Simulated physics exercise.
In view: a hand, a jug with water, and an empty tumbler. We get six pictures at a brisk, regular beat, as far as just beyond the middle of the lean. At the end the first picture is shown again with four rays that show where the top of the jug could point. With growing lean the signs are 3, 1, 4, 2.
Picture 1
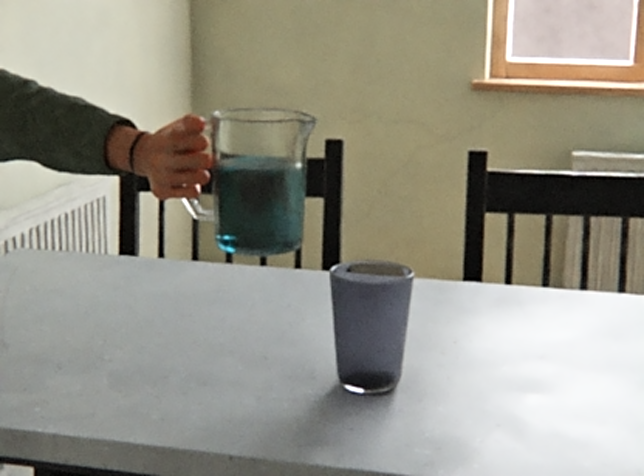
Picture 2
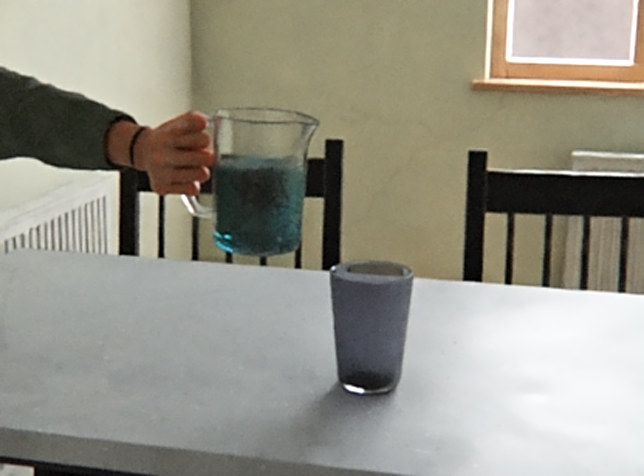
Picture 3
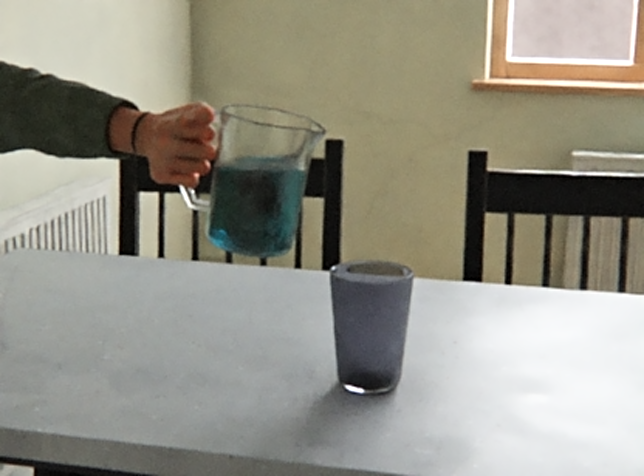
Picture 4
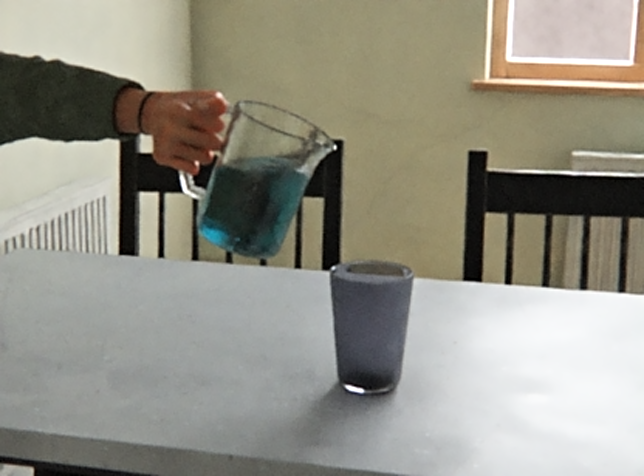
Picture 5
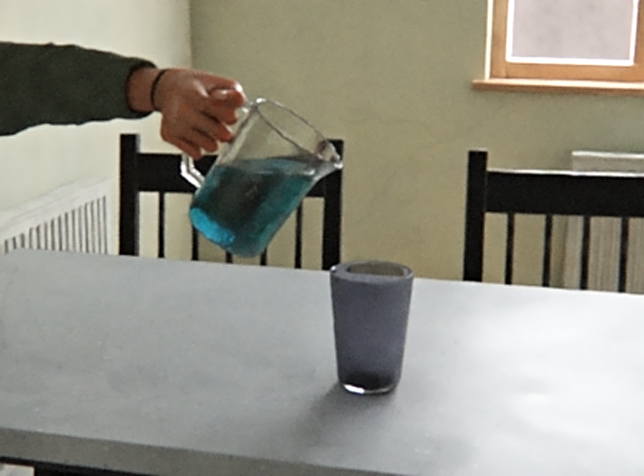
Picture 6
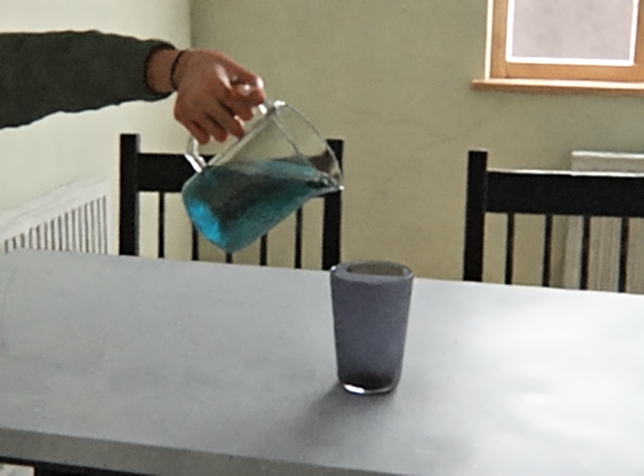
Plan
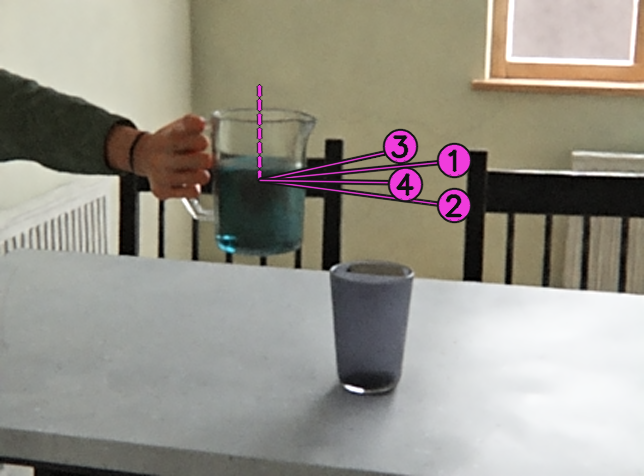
To begin with, a hand reaching in from the left holds a clear jug of blue liquid upright near a purplish-grey tumbler on a grey table. The hand then tilts the jug steadily to the right, its spout lowering and the liquid shifting toward it, with none leaving the jug.
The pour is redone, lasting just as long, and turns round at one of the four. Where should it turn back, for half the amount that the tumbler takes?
Take 3.
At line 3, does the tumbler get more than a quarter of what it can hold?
Yes, clearly.
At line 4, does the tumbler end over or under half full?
Over half.
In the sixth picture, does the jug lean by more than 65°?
No, it does not.
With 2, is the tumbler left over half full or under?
Over half.
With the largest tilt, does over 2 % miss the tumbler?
Yes, it does.
On the marked copy, 1 at (437, 162); 2 at (437, 204); 3 at (384, 153); 4 at (388, 182).
If 1 is chosen, the tumbler ends with about 66 % of what it can hold.
If 2 is chosen, the tumbler ends with about 80 % of what it can hold; 13 % of the water is spilt.
If 3 is chosen, the tumbler ends with about 51 % of what it can hold.
If 4 is chosen, the tumbler ends with about 73 % of what it can hold; 8 % of the water is spilt.
